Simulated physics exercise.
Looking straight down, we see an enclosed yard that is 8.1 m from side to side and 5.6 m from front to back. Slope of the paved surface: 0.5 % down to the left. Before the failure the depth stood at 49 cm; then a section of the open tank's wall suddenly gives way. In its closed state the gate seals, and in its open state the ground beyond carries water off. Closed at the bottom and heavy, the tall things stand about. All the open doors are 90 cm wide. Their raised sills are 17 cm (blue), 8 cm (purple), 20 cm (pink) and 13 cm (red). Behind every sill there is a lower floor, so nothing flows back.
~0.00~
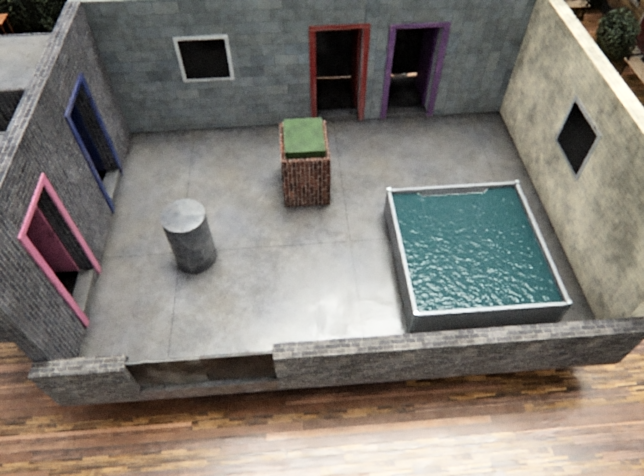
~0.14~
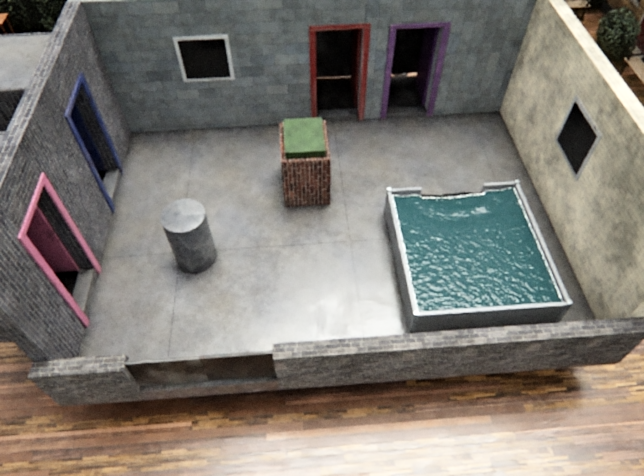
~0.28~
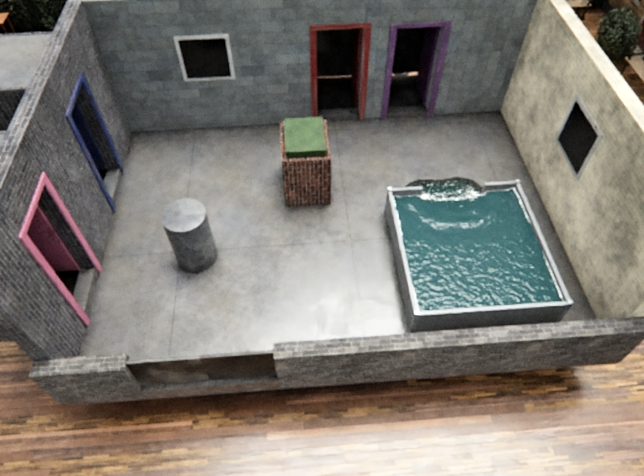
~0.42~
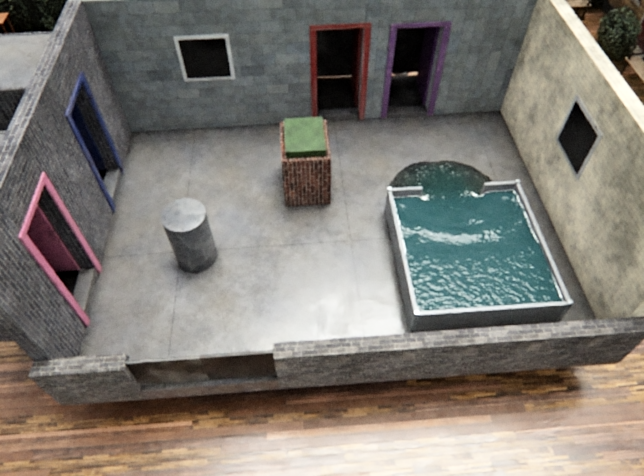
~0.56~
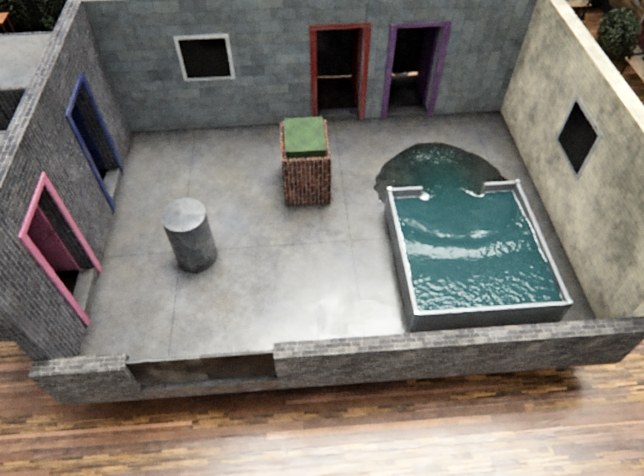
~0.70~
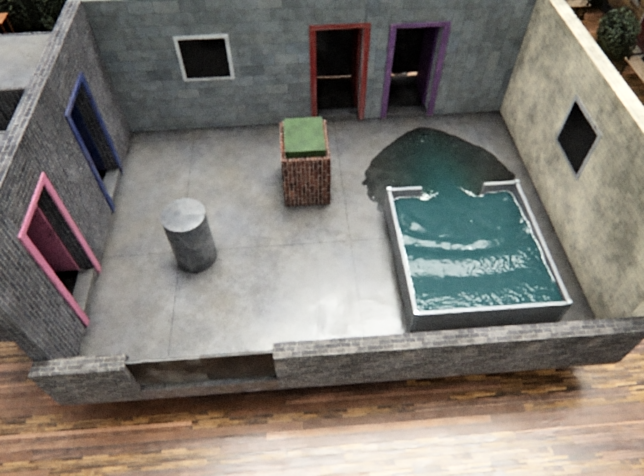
Walled yard with colored doorways, water pouring through a gap in the far side of a square tank and spreading across the floor.
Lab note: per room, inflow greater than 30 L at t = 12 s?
My prediction: Blue door: Short of the limit, purple door: Beyond the limit, pink door: Short of the limit, red door: Short of the limit.
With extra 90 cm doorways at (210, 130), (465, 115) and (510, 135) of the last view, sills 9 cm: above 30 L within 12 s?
In turn: Below, past it, above.
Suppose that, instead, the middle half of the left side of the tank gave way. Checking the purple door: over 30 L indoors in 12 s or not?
Measured against that limit, the purple door stays within it.
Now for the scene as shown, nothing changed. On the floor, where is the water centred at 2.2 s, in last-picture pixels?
Around (449, 217) in the last picture.
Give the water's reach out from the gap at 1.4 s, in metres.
That comes to near 3.0 m out.
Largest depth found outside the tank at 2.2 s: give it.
30 cm or so.
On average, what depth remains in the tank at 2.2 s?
33 cm.
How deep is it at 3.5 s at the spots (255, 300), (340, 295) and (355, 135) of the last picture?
I'd read it as roughly 0, 0 and 7 cm, in that order.
After 1.4 s water covers 20 % of the floor and is deepest (28 cm) near (449, 200); blue door not reached, purple door 4 cm at the sill, 22 L in, pink door not reached, red door not reached.
After 2.2 s water covers 25 % of the floor and is deepest (30 cm) near (481, 117); blue door not reached, purple door 17 cm at the sill, 89 L in, pink door not reached, red door 15 cm at the sill, 1 L in.
After 3.5 s water covers 35 % of the floor and is deepest (22 cm) near (390, 117); blue door not reached, purple door 20 cm at the sill, 191 L in, pink door not reached, red door 14 cm at the sill, 6 L in.
After 7.0 s water covers 60 % of the floor and is deepest (15 cm) near (463, 113); blue door 11 cm at the sill, 0 L in, purple door 14 cm at the sill, 309 L in, pink door 2 cm at the sill, 0 L in, red door 9 cm at the sill, 7 L in.
After 12.0 s water covers 90 % of the floor and is deepest (11 cm) near (75, 380); blue door 8 cm at the sill, 0 L in, purple door 8 cm at the sill, 340 L in, pink door 6 cm at the sill, 0 L in, red door 6 cm at the sill, 7 L in.
